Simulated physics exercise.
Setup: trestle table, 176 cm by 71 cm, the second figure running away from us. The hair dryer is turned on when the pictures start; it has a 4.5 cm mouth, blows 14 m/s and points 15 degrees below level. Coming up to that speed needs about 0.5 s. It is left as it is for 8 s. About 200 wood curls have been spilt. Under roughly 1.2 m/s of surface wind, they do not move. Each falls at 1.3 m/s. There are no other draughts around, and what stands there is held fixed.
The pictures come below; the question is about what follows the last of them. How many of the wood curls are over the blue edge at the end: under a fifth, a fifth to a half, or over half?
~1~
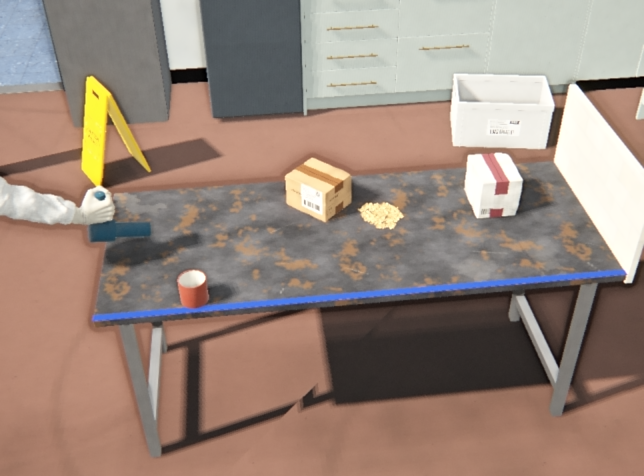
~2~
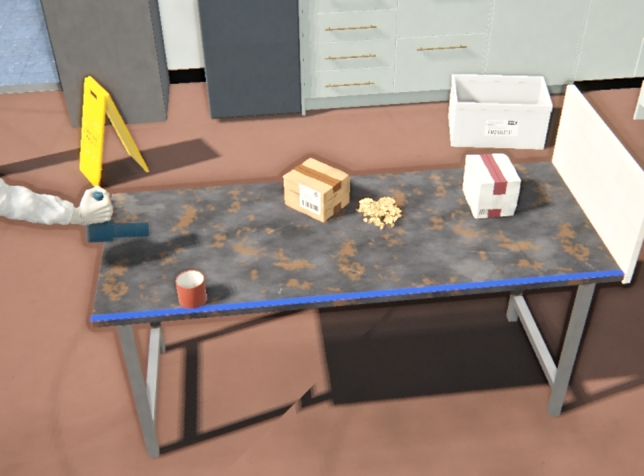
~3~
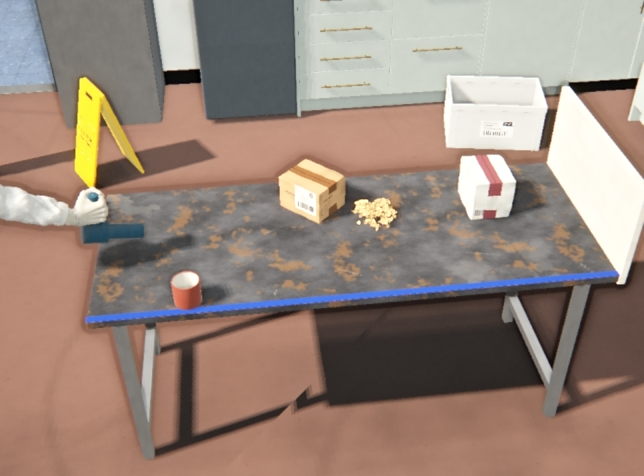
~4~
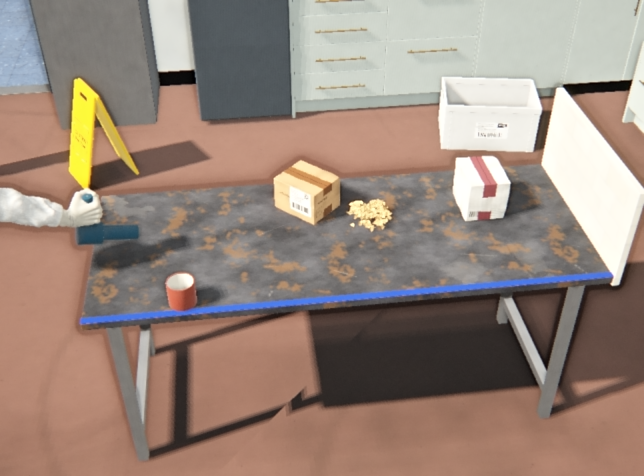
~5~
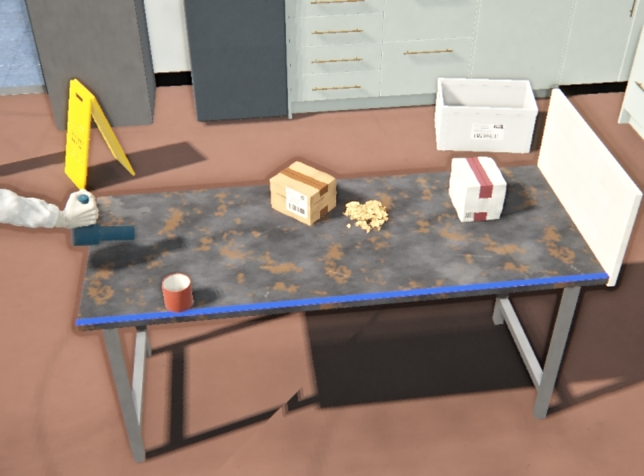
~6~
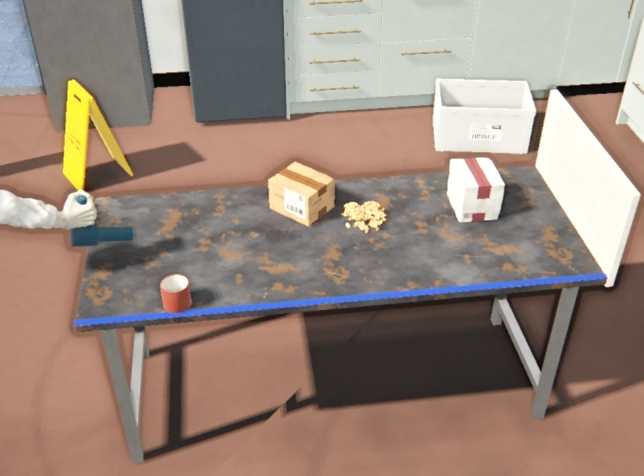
Over the blue edge: Below a fifth.
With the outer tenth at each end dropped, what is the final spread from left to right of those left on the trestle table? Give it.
80 cm, give or take.
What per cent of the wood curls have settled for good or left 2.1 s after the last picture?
About 40 %.
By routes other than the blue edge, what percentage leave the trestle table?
30 per cent.
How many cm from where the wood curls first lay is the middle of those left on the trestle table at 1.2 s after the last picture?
Measured offset: Approx. 5 cm.
Then, 1.2 s after the last picture, 0 % are over the blue edge; the middle of those still in play is near (377, 213); 22 % have settled or left.
Then, 2.1 s after the last picture, 1 % are over the blue edge; the middle of those still in play is near (377, 213); 36 % have settled or left.
Then, 4.0 s after the last picture, 2 % are over the blue edge; the middle of those still in play is near (374, 215); 52 % have settled or left.
Then, 7.6 s after the last picture, at the end, 4 % are over the blue edge; the middle of those still in play is near (377, 216).
